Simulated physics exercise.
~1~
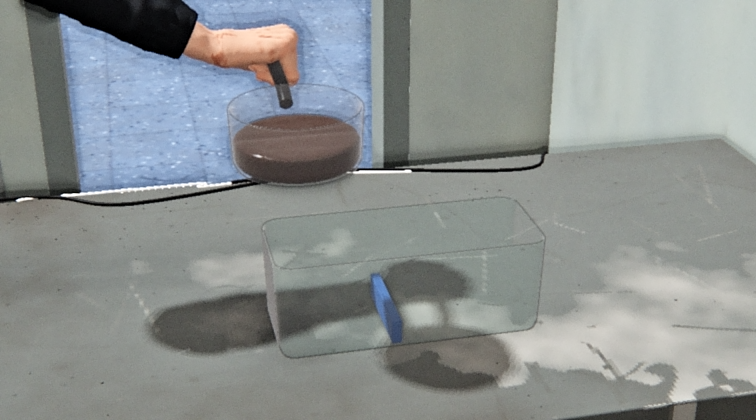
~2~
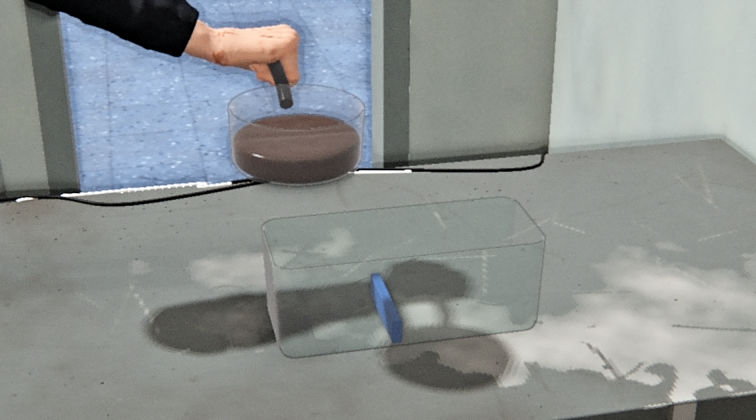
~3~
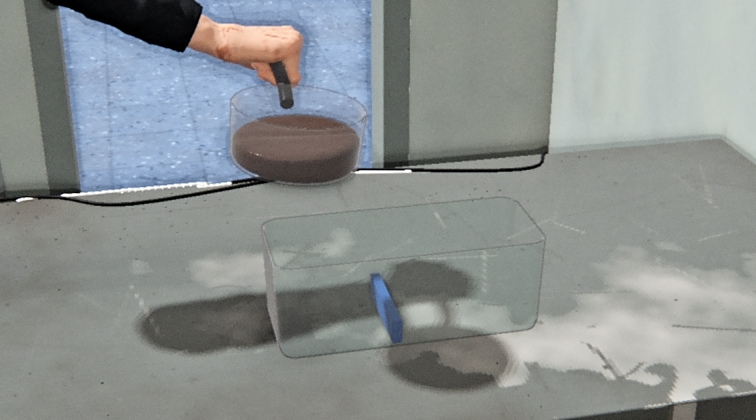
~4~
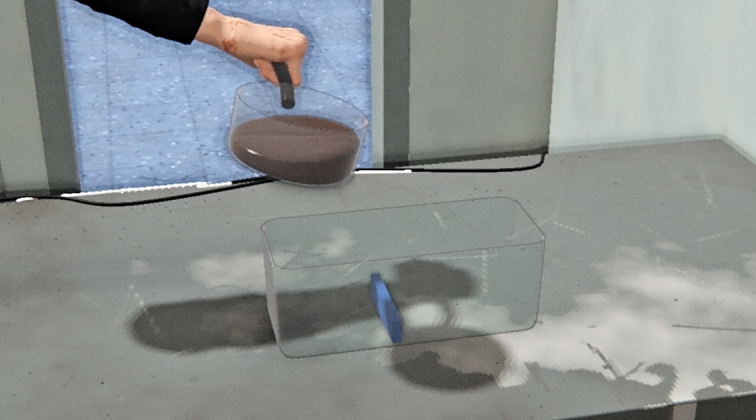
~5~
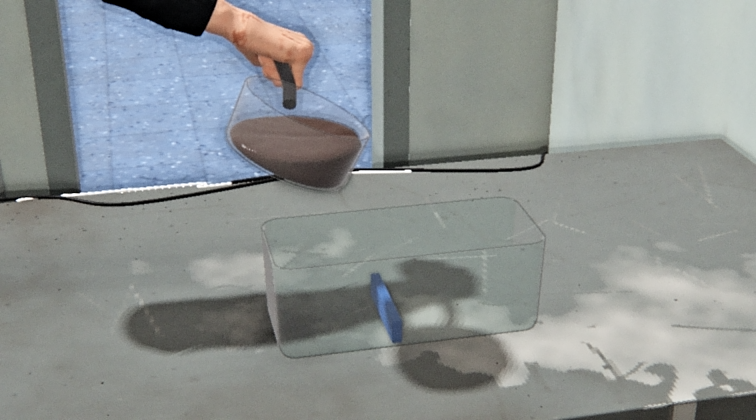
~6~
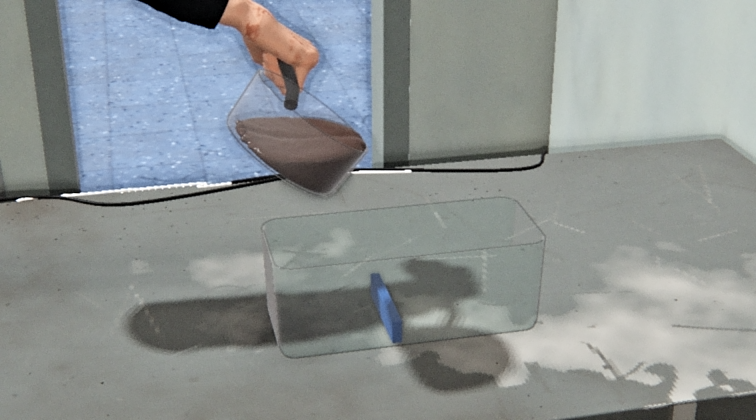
A hand tilts a clear pan of dark coffee rightward above a long clear basin.
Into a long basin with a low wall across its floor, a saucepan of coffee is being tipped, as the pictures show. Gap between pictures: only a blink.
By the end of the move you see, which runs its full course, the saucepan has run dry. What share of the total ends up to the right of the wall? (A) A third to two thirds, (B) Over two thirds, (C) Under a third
Option A: A third to two thirds.
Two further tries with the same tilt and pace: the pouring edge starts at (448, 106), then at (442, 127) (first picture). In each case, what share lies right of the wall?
Near 90 per cent for the first start, near 90 per cent for the second.
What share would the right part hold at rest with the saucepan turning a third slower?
Around 60 in a hundred.
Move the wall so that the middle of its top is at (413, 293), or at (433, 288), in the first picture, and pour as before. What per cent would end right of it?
Roughly 20 % and then 10 %.
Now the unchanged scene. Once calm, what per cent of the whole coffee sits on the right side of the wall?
Roughly 55 %.
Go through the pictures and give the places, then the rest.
In the first frame, it leans 0°; its right rim is at (362, 103); the coffee meets the walls at (232, 140) and (358, 130); the long basin's rim runs from (268, 246) to (530, 219); the wall's top is at (386, 297).
In the second frame, it leans 2°; its right rim is at (362, 104); the coffee meets the walls at (232, 140) and (358, 130).
In the third frame, it leans 7°; its right rim is at (364, 110); the coffee meets the walls at (232, 138) and (358, 131).
In the fourth frame, it leans 15°; its right rim is at (366, 119); the coffee meets the walls at (230, 136) and (358, 133).
In the fifth frame, it leans 26°; its right rim is at (367, 131); the coffee meets the walls at (228, 132) and (360, 135).
In the sixth frame, it leans 38°; its right rim is at (364, 146); the coffee meets the walls at (235, 127) and (365, 135).
A moment on, the saucepan is tipped on its side and 28 per cent is still to pour, 5 is left of the wall and 37 right of it.
Next, the saucepan is tipped right over and 6 per cent is still to pour, 32 is left of the wall and 55 right of it.
Then the saucepan is tipped right over and 0 per cent is still to pour, 42 is left of the wall and 56 right of it.
Later the saucepan is tipped right over and 0 per cent is still to pour, 43 is left of the wall and 56 right of it.
Finally, 43 per cent lies left of the wall, 56 right of it and 1 outside.
